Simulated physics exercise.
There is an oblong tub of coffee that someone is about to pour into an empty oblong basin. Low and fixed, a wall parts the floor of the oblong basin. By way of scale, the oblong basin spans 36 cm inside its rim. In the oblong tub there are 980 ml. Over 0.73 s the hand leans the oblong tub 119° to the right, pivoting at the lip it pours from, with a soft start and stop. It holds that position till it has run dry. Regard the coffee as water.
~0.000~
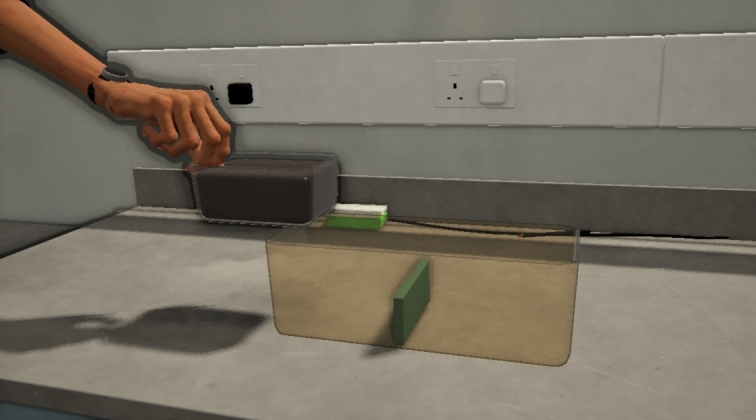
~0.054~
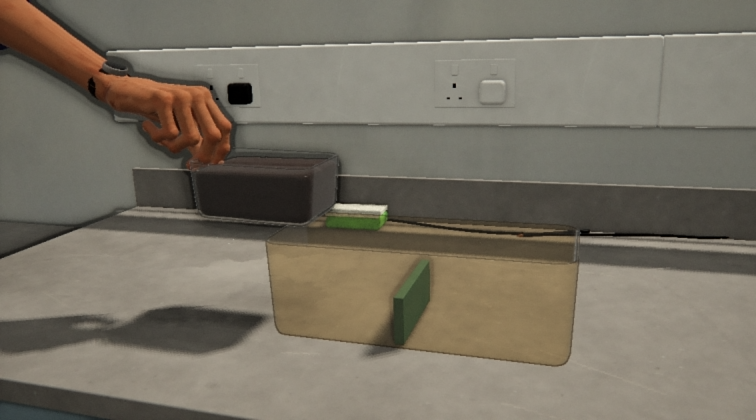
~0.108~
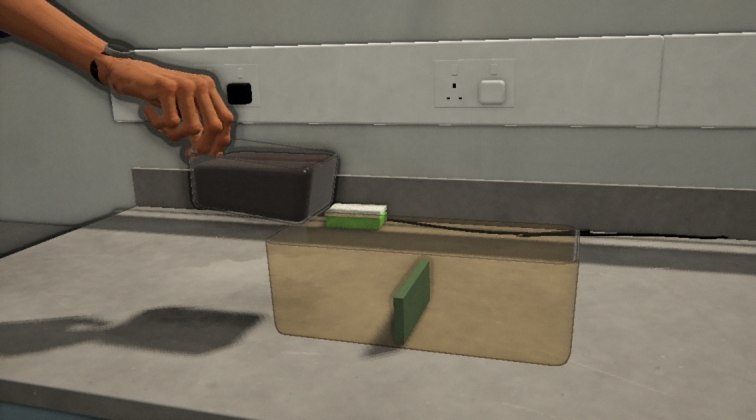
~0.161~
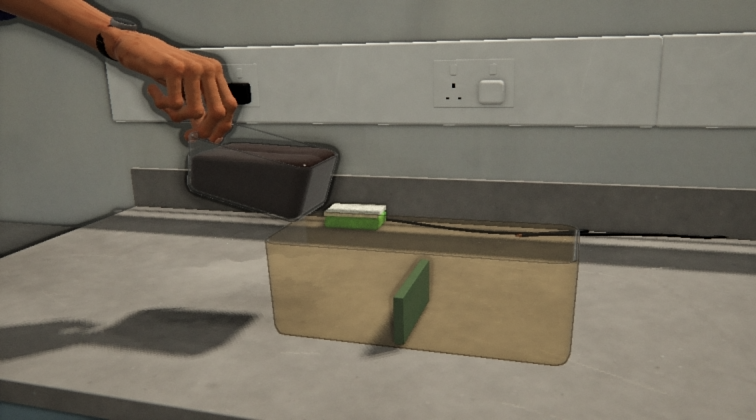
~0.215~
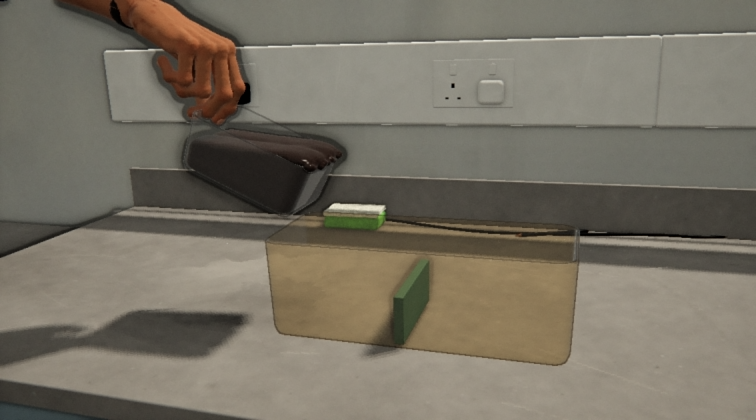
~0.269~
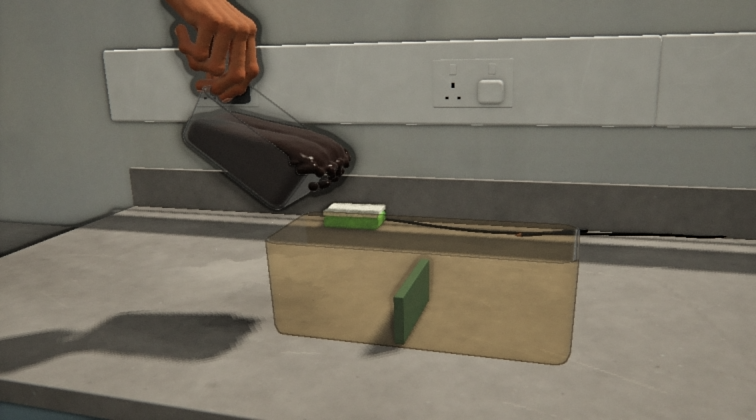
In this clip, a hand gradually leans an oblong tub of dark coffee to the right beside an oblong basin with a green wall across its floor, and the coffee starts to run over the tub's right lip.
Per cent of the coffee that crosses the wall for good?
59 per cent.
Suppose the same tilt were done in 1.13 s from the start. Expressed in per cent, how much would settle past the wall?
In that case some 50 per cent.
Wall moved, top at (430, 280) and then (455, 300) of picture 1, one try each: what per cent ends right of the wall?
Respectively 30 and 30 %.
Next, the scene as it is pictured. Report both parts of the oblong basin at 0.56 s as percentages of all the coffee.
Lab note: Left near 16, right near 14.
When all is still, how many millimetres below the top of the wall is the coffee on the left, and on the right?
Left 46 mm, right 38 mm.
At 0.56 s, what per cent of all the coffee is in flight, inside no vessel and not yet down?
About 52 per cent.
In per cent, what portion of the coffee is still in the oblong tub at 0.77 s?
Around 0 percent of it.
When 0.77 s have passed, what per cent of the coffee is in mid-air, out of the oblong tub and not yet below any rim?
Close to 10 in every hundred parts.
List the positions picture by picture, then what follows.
In the first frame, it leans 0°; its right rim is at (325, 163); the coffee meets the walls at (215, 166) and (325, 170); the oblong basin's rim runs from (287, 228) to (578, 246); the wall's top is at (413, 279).
In the second frame, it leans 2°; its right rim is at (325, 163); the coffee meets the walls at (215, 165) and (326, 168).
In the third frame, it leans 6°; its right rim is at (325, 163); the coffee meets the walls at (214, 159) and (325, 163).
In the fourth frame, it leans 14°; its right rim is at (325, 163); the coffee meets the walls at (212, 149) and (326, 159); 1 per cent is over the edge.
In the fifth frame, it leans 24°; its right rim is at (324, 163); the coffee meets the walls at (210, 136) and (325, 157); 4 per cent is over the edge.
In the sixth frame, it leans 36°; its right rim is at (324, 163); the coffee meets the walls at (212, 118) and (313, 144); 9 per cent is over the edge.
By 0.56 s the tilt is 103° and 16 per cent is still to pour, 17 is left of the wall and 14 right of it.
By 0.77 s the tilt is 119° and 0 per cent is still to pour, 23 is left of the wall and 62 right of it.
By 0.99 s the tilt is 119° and 0 per cent is still to pour, 28 is left of the wall and 54 right of it.
By 1.23 s the tilt is 119° and 0 per cent is still to pour, 29 is left of the wall and 59 right of it.
At rest 29 per cent lies left of the wall, 59 right of it and 12 outside.
